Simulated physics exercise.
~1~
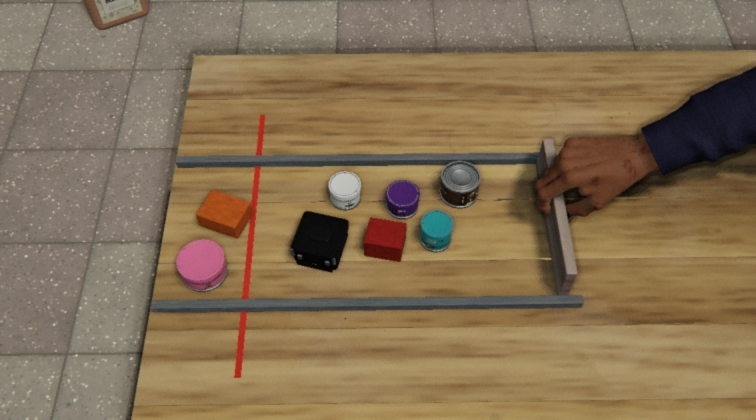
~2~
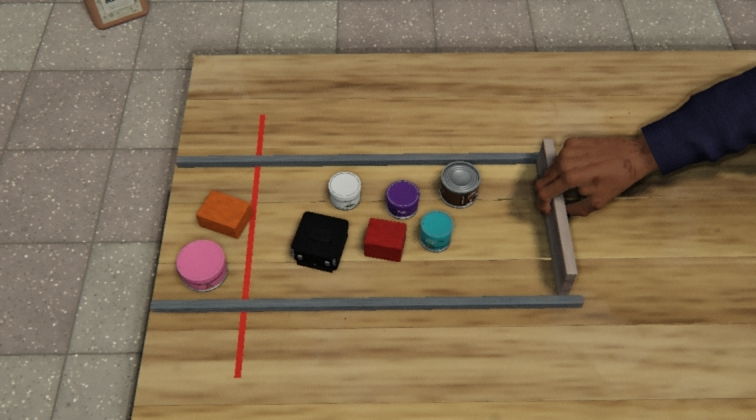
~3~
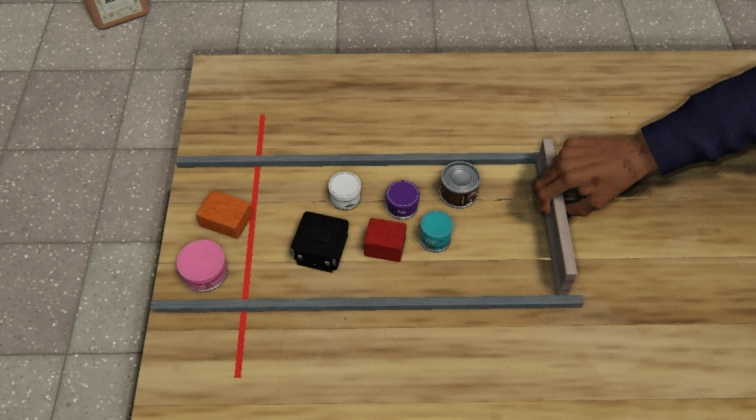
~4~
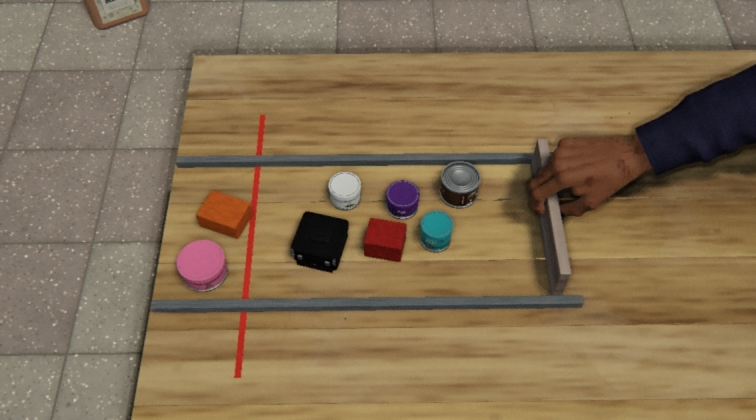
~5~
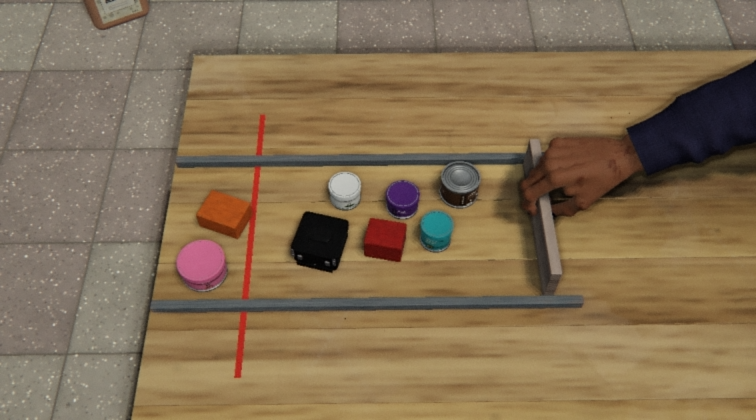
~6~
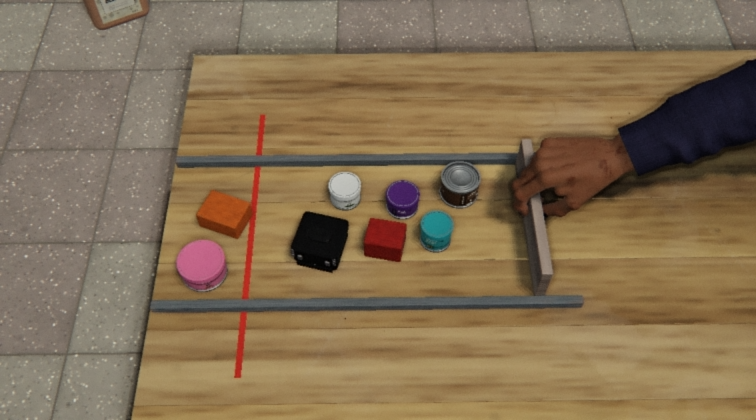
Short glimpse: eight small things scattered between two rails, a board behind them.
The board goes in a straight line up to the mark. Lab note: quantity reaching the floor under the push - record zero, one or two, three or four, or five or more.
Recorded: One or two.
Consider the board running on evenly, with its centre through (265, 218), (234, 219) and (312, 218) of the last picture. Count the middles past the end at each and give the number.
1; 2; 0.
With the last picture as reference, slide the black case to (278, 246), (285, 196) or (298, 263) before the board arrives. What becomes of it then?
Well, the black case keeps its place; it keeps its place; it keeps its place.
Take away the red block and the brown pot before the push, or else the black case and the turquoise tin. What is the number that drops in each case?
0 in the first try, 0 in the second.
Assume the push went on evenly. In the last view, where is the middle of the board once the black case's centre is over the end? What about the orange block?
Black case: (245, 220); orange block: (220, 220).
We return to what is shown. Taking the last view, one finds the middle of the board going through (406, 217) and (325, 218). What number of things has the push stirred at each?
By then 5, and later 7.
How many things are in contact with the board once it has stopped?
The count in contact is 3.
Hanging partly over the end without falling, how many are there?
That comes to 1 of them.
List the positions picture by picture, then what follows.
Pink tin (203, 266); orange block (225, 214); black case (321, 242); board (555, 215); tape (252, 231), in the first picture.
Orange block (225, 214); white pot (345, 191), in the second picture.
Black case (321, 242); red block (385, 240), in the third picture.
Pink tin (203, 266); turquoise tin (436, 232), in the fourth picture.
Orange block (225, 214); board (541, 215), in the fifth picture.
Pink tin (203, 266); orange block (225, 214); black case (321, 242); board (532, 215); tape (252, 231), in the sixth picture.
Soon after, none off yet; pink tin at rest near (203, 266); orange block at rest near (225, 214); black case moving near (314, 242).
In the end, the number that fall off is one or two; gone, pink tin.
